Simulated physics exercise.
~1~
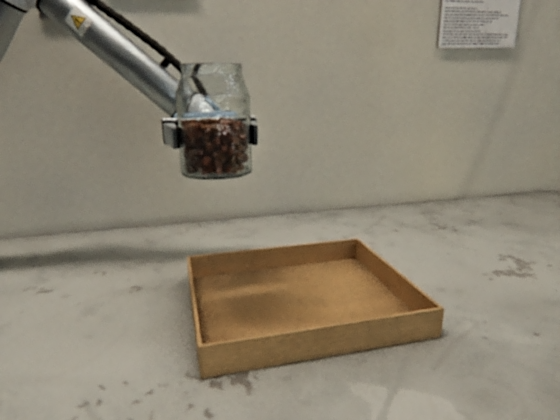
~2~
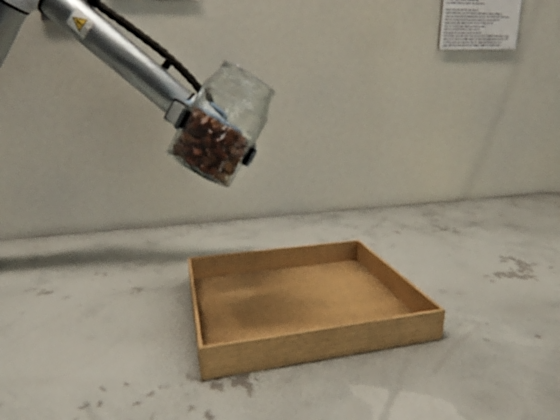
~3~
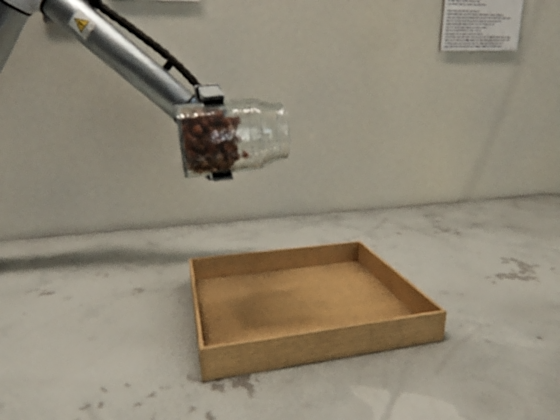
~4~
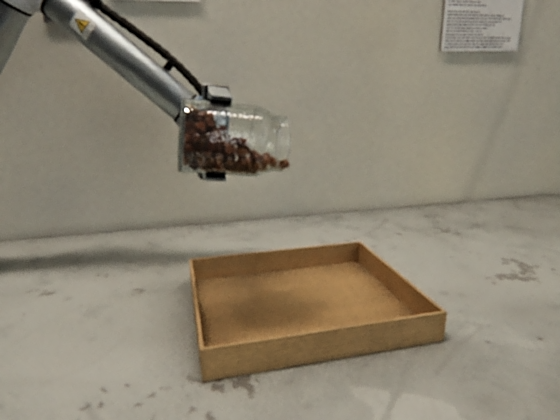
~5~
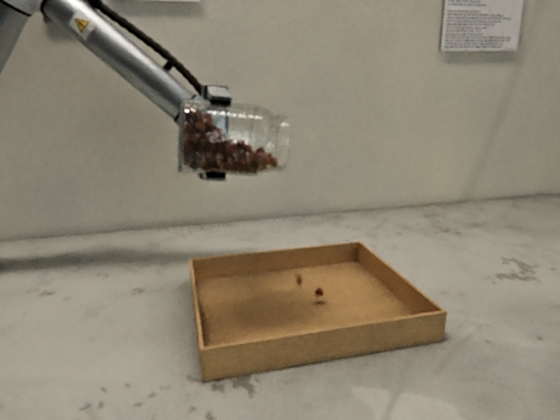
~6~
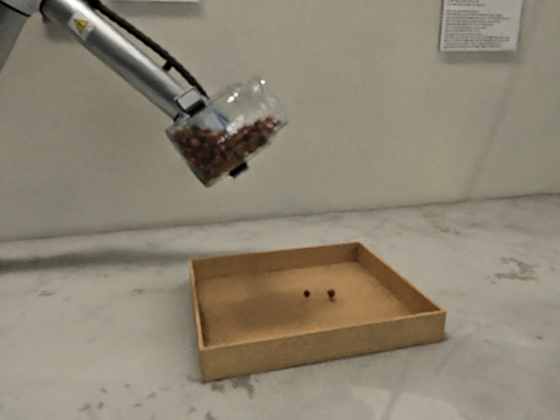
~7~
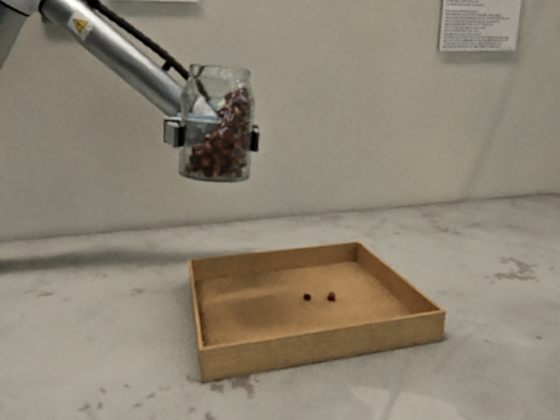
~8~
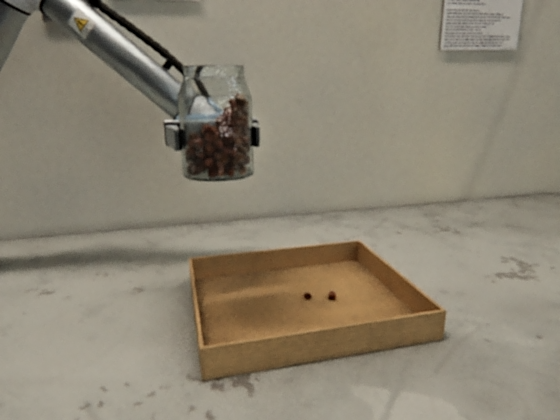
Robot arm tipping a glass jar of brown pellets sideways over a shallow tray, spilling two, then turning the jar upright again.
